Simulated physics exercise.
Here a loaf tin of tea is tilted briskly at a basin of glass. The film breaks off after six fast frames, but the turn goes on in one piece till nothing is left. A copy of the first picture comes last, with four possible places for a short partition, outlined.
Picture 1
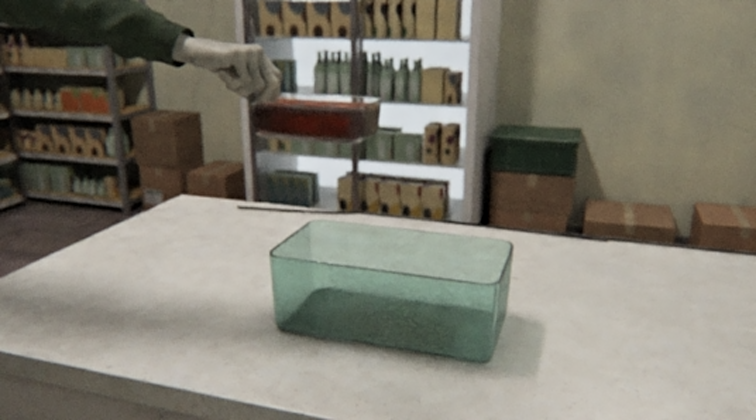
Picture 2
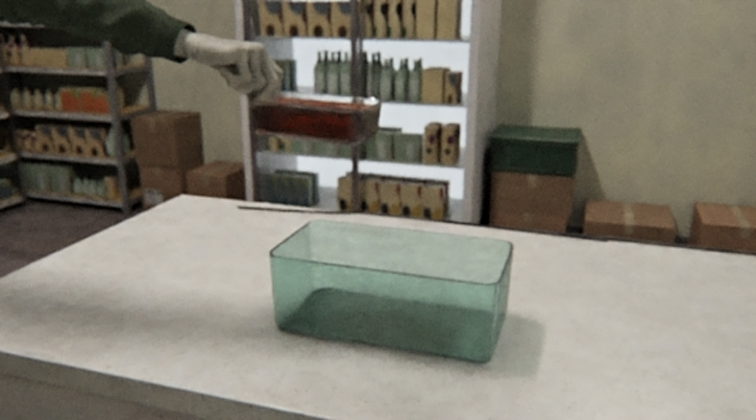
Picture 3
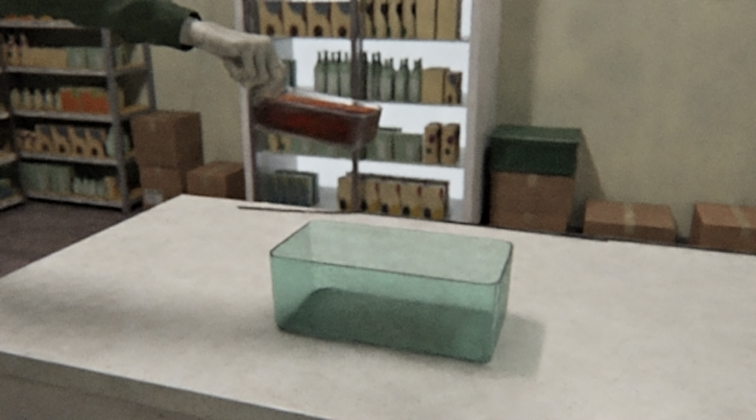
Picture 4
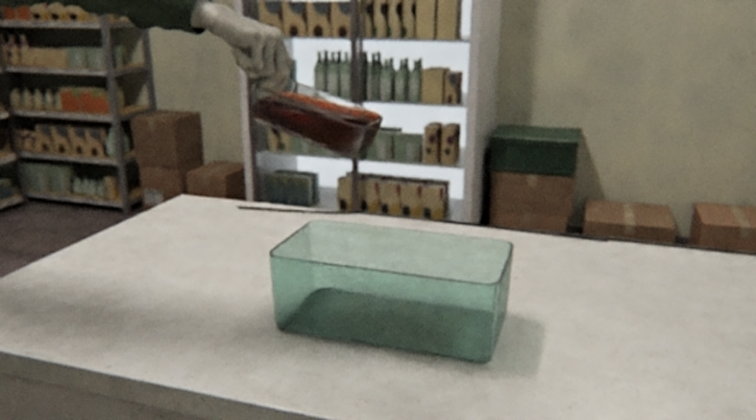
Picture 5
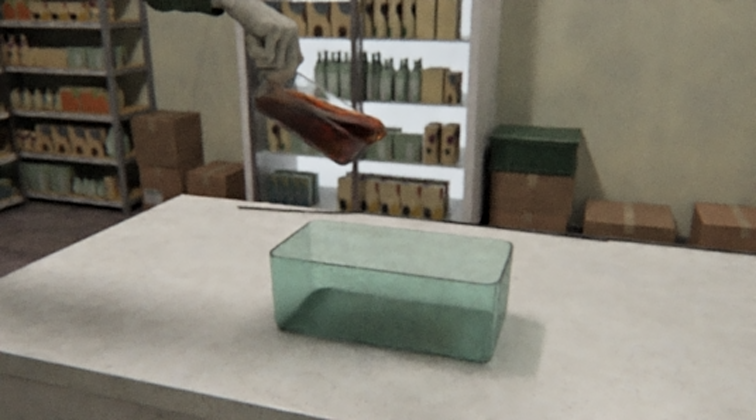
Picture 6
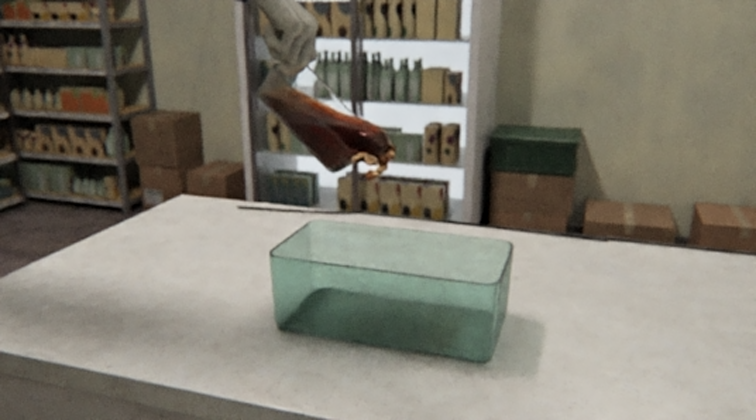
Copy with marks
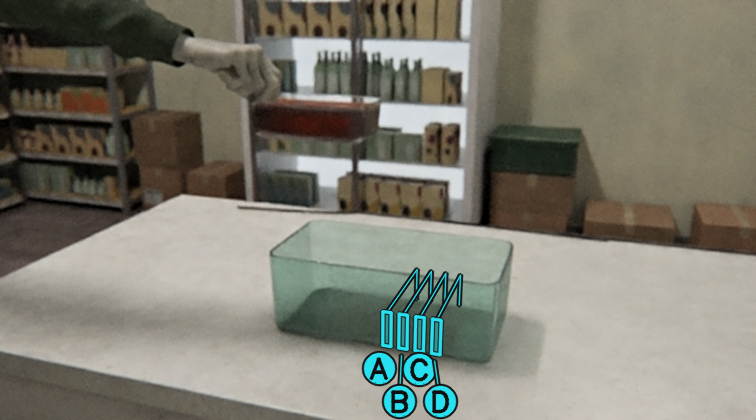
In a storeroom lined with stocked shelves, a pale hand held a loaf tin of reddish-brown tea above a glass basin on a table, then tilted it steeply rightward until tea came over the lip.
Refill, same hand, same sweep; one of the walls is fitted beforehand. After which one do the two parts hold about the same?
Use position B.
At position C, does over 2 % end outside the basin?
Yes.
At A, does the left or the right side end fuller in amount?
More ends on the right.
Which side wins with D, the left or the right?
More ends on the left.
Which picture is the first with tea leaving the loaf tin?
In picture 4.
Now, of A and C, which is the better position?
A.
On the marked copy, A at (385, 352); B at (401, 355); C at (417, 357); D at (434, 360).
If A is chosen, about 23 % ends left of the wall and 73 % right of it; 4 % is lost outside.
If B is chosen, about 52 % ends left of the wall and 44 % right of it; 4 % is lost outside.
If C is chosen, about 86 % ends left of the wall and 5 % right of it; 9 % is lost outside.
If D is chosen, about 89 % ends left of the wall and 5 % right of it; 6 % is lost outside.
